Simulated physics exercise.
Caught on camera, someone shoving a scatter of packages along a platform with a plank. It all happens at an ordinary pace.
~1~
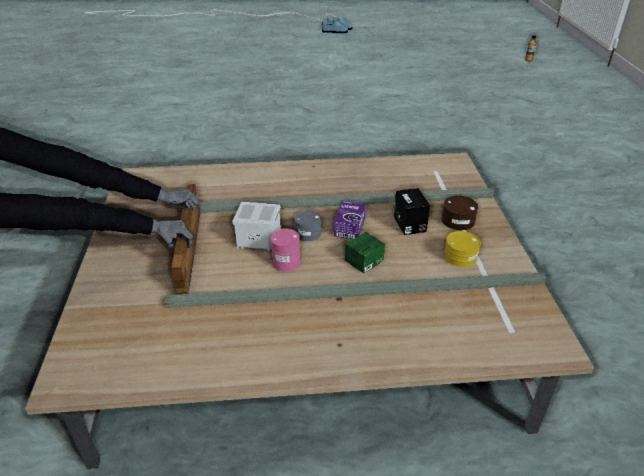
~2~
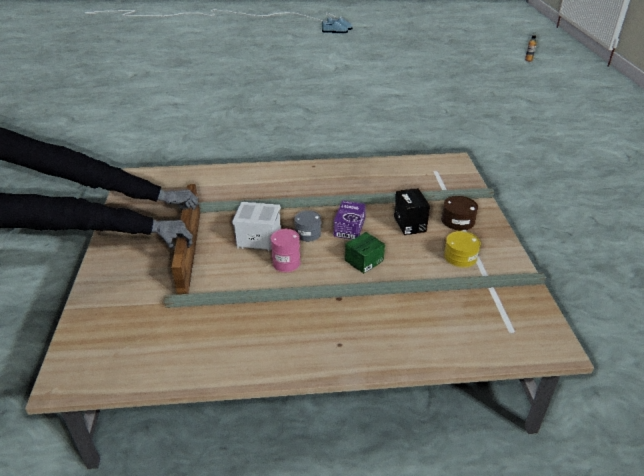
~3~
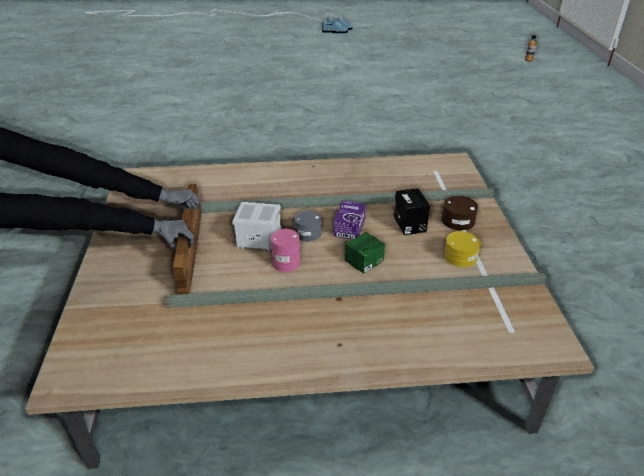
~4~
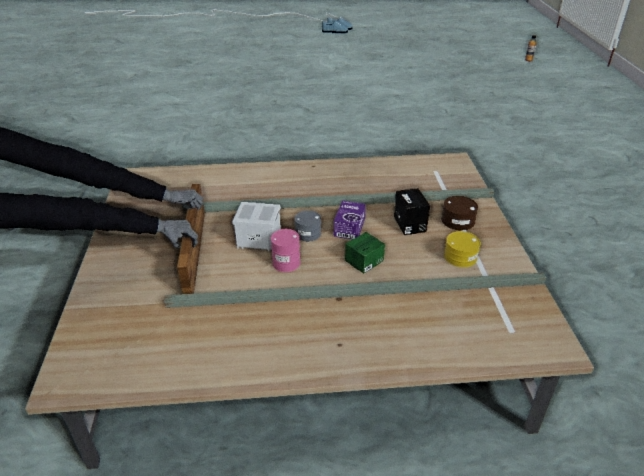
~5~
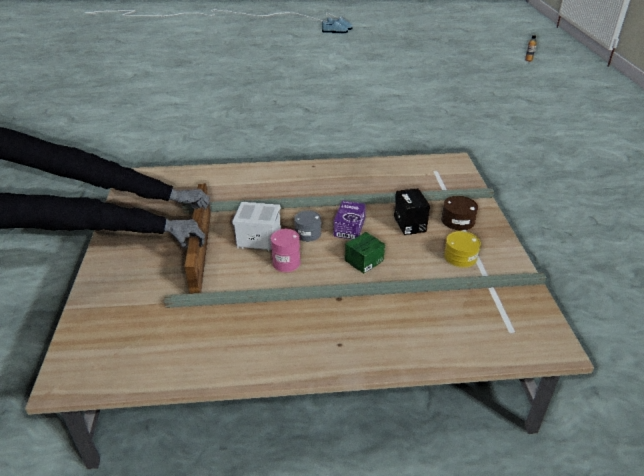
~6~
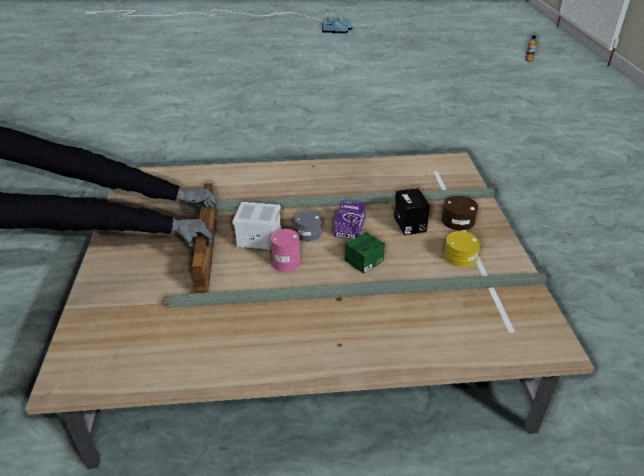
In the video, two gloved hands hold a wooden plank at the left of a table scattered with colourful boxes and canisters, keeping it nearly still before sliding it a short way right toward the packages, which remain unmoved.
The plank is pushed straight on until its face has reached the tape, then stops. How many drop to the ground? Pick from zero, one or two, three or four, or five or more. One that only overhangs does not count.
As it turns out, the number that fall off is three or four.
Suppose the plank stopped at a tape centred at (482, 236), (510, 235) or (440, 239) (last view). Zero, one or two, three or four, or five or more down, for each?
The falls would be three to four; five or over; just one or two.
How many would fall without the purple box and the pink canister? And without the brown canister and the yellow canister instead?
3 in the first case, 3 in the second.
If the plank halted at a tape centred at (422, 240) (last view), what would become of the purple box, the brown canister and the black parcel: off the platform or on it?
The purple box is kept; the brown canister comes down; the black parcel falls.
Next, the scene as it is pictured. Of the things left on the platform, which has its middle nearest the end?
That is the purple box.
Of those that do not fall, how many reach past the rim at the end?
It comes to 2.
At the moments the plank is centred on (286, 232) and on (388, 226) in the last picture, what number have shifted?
The counts are 4 and 8.
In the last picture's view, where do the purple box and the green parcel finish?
The purple box at (500, 200), the green parcel at (499, 262).
Early on, none off yet; brown canister at rest near (460, 213); yellow canister at rest near (462, 249); black parcel travelled a little near (417, 210).
Finally, the number that fall off is three or four; lost, grey canister, black parcel and brown canister.
